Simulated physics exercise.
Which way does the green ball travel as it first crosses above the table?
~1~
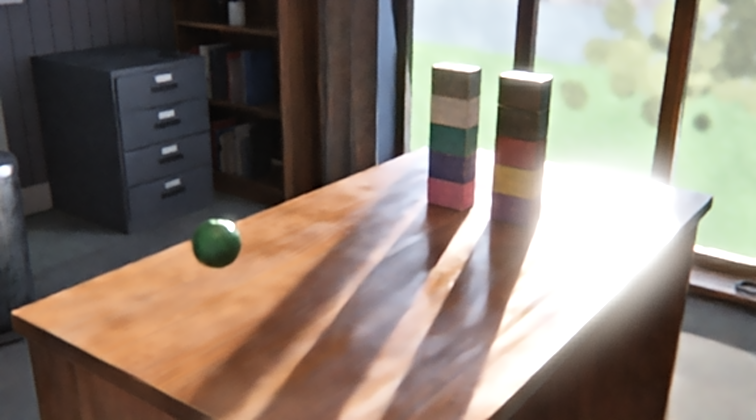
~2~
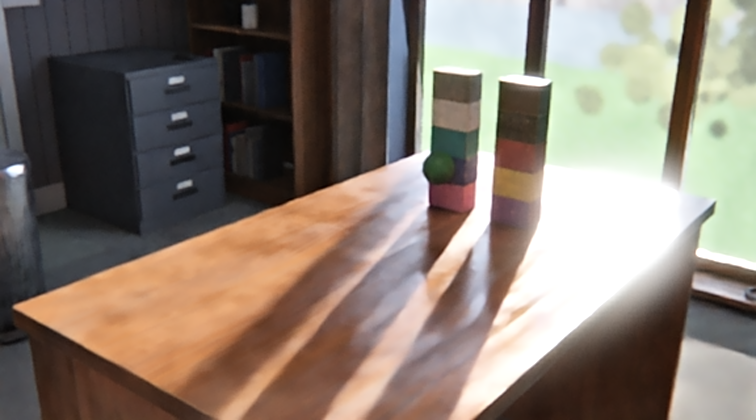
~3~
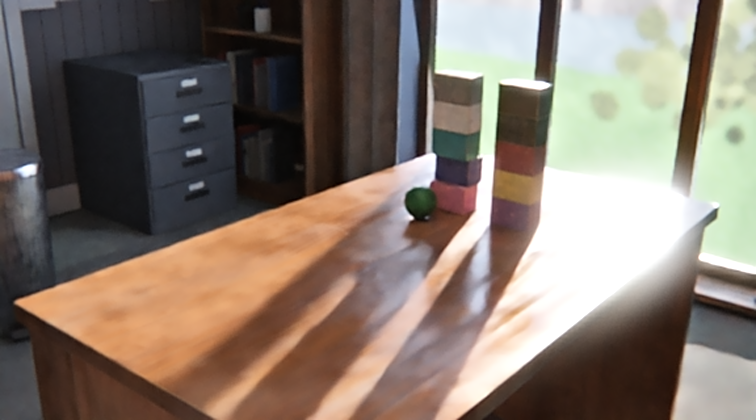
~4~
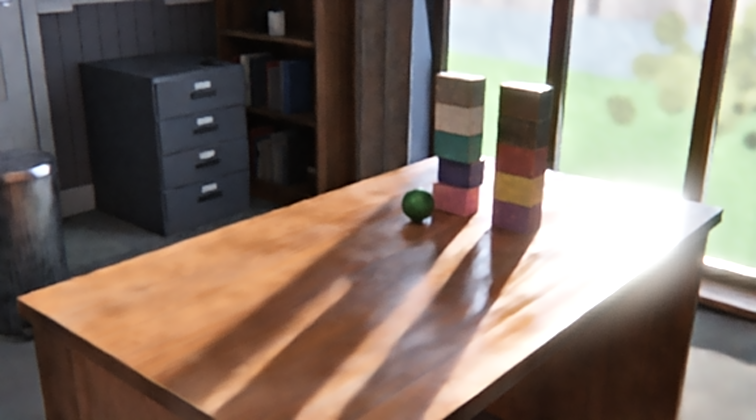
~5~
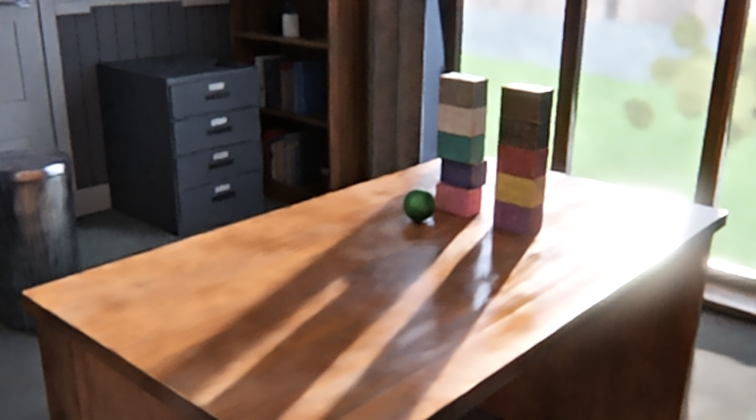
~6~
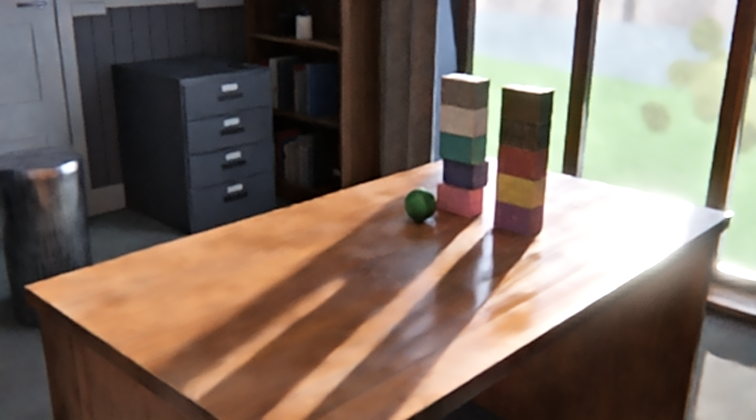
The green ball moves to the right, toward the left stack of blocks.
A green ball flies through the air over a wooden table, heading toward two stacks of colourful blocks that stand side by side near a bright window. It travels to the right and reaches the left stack low down, around the blue block above the pink one at the bottom. The ball then comes back slightly and drops to the tabletop just left of the stack, while the view drifts slowly sideways. Neither stack topples. At the end the ball rests on the table beside the pink block, with both stacks still upright.
